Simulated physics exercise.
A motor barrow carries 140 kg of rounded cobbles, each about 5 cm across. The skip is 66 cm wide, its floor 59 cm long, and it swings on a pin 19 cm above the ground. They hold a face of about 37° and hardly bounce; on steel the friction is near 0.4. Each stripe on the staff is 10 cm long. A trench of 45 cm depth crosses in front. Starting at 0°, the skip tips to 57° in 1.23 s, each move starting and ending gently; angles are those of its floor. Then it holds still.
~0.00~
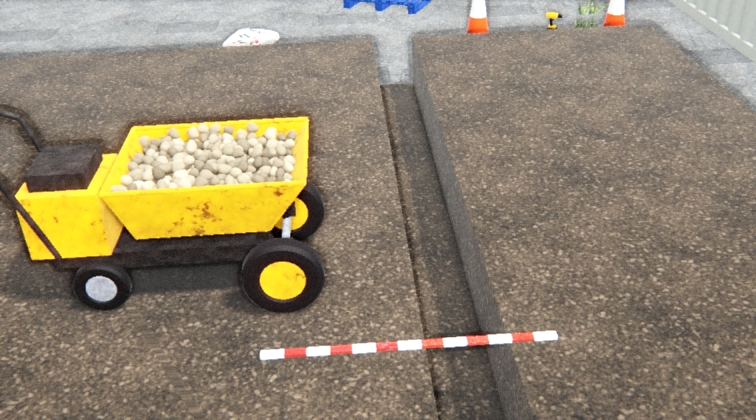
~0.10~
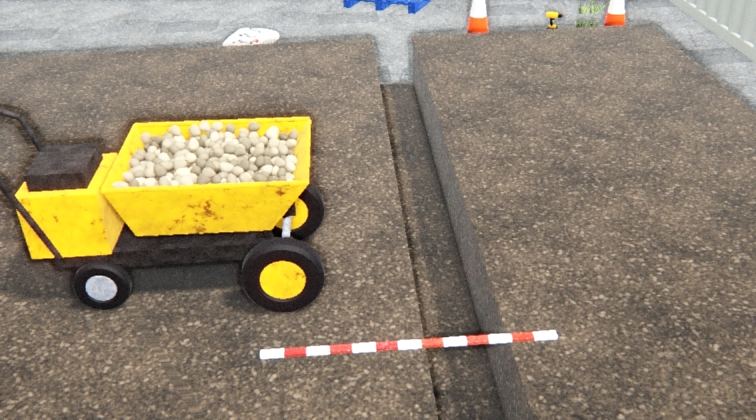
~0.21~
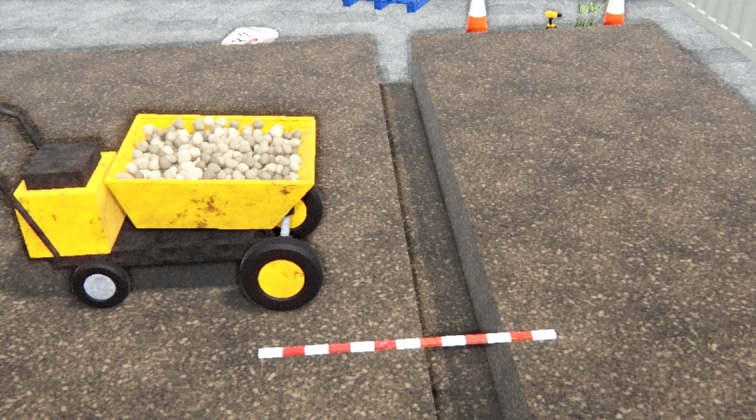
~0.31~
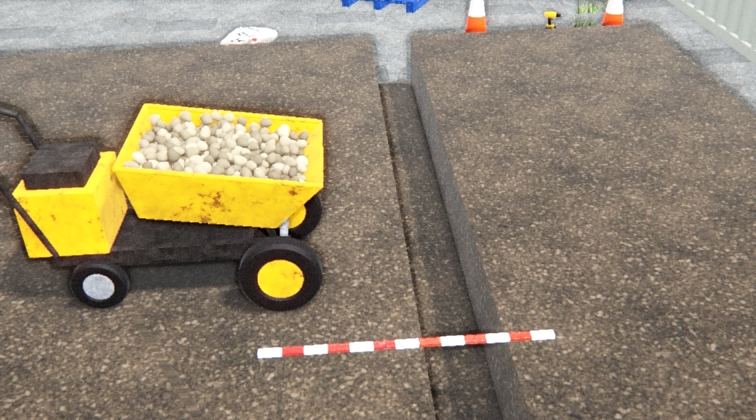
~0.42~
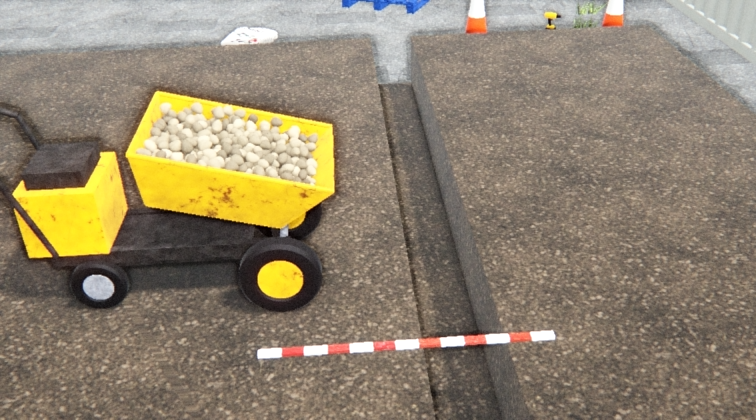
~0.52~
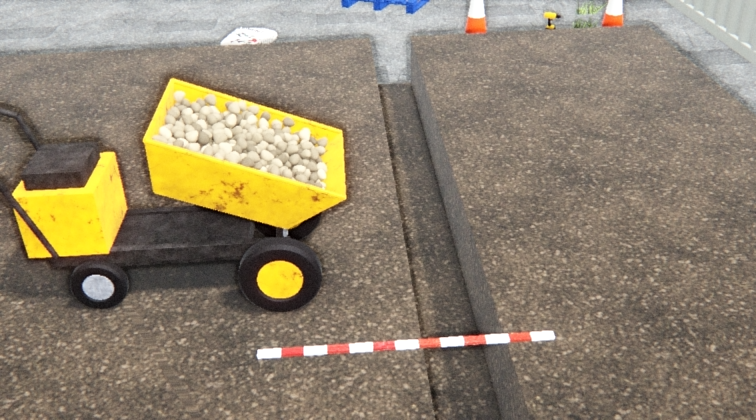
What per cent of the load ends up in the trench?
About 57 per cent.
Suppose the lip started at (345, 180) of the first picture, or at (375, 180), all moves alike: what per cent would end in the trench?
First some 50, then 35 per cent.
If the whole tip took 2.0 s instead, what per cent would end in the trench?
Then about 55 per cent.
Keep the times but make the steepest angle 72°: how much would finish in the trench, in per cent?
It would be near 100 per cent.
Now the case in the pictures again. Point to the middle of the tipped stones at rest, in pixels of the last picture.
Their middle is at about (443, 322).
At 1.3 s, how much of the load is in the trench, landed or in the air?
Some 10 per cent.
After 0.9 s the floor is at 48°; 100 % in the skip; the foremost stones are at (363, 196).
After 1.3 s the floor is at 57°; 86 % in the skip, 5 % short of the trench, 9 % in the trench; the foremost stones are at (444, 274).
After 1.7 s the floor is at 57°; 60 % in the skip, 6 % short of the trench, 33 % in the trench; the foremost stones are at (480, 344).
After 3.6 s the floor is at 57°; 37 % in the skip, 6 % short of the trench, 57 % in the trench; the foremost stones are at (470, 306).
